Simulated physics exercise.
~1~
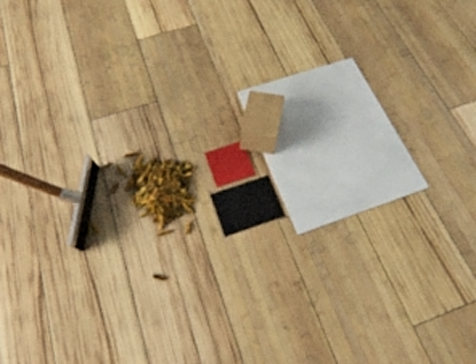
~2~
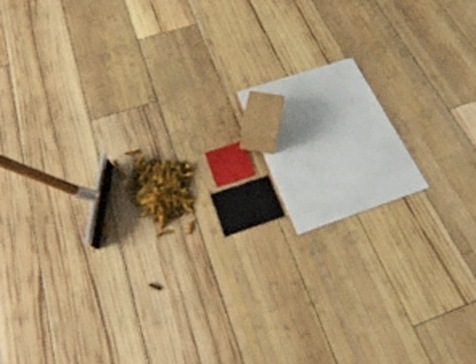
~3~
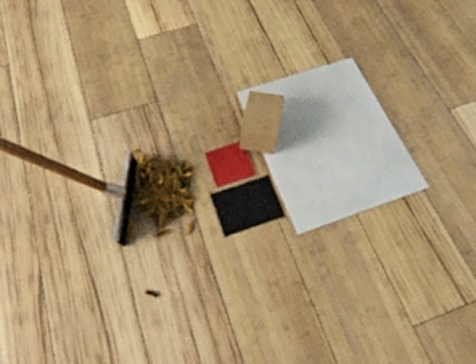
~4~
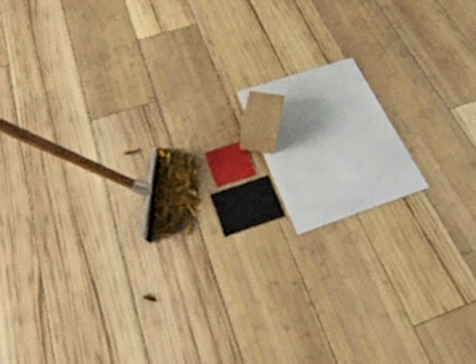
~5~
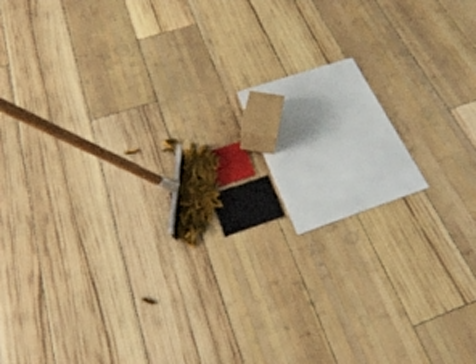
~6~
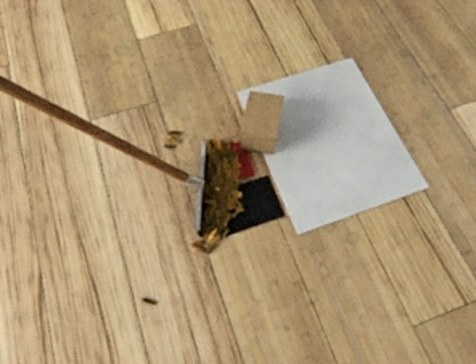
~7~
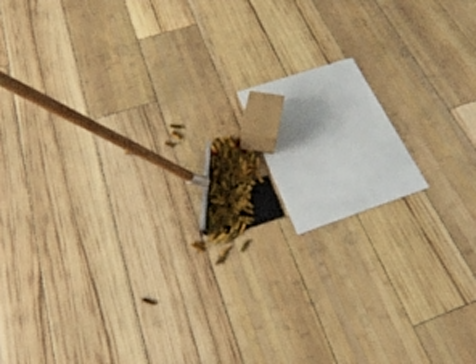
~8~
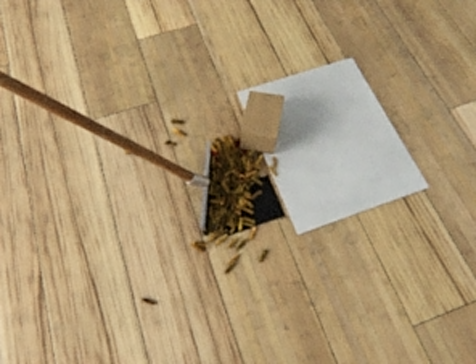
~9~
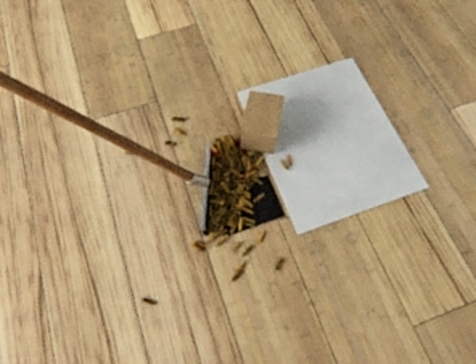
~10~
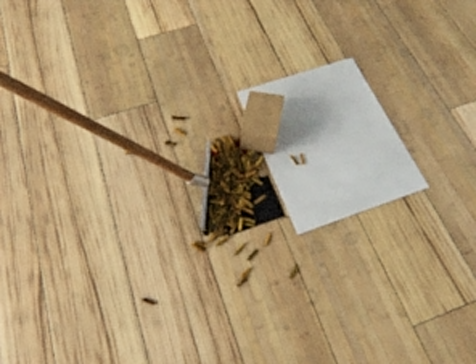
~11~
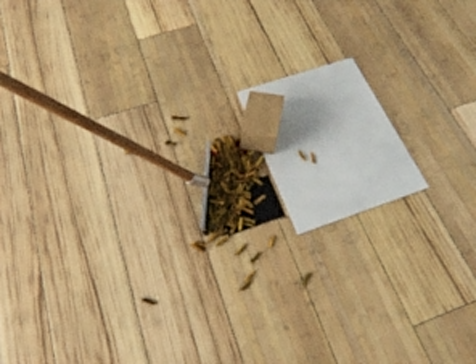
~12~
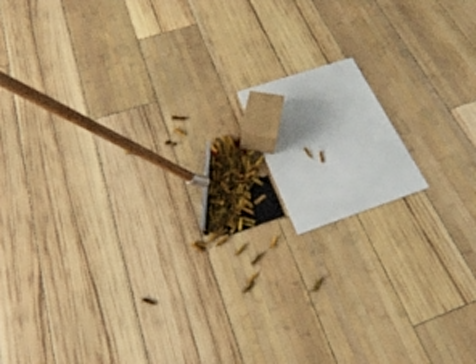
A long-handled squeegee slid right across a wooden floor, pushing a heap of dry pasta onto the red and black mats beside a fixed block, then stopped, leaving most pieces piled there while a few scattered onto the floorboards and white sheet.
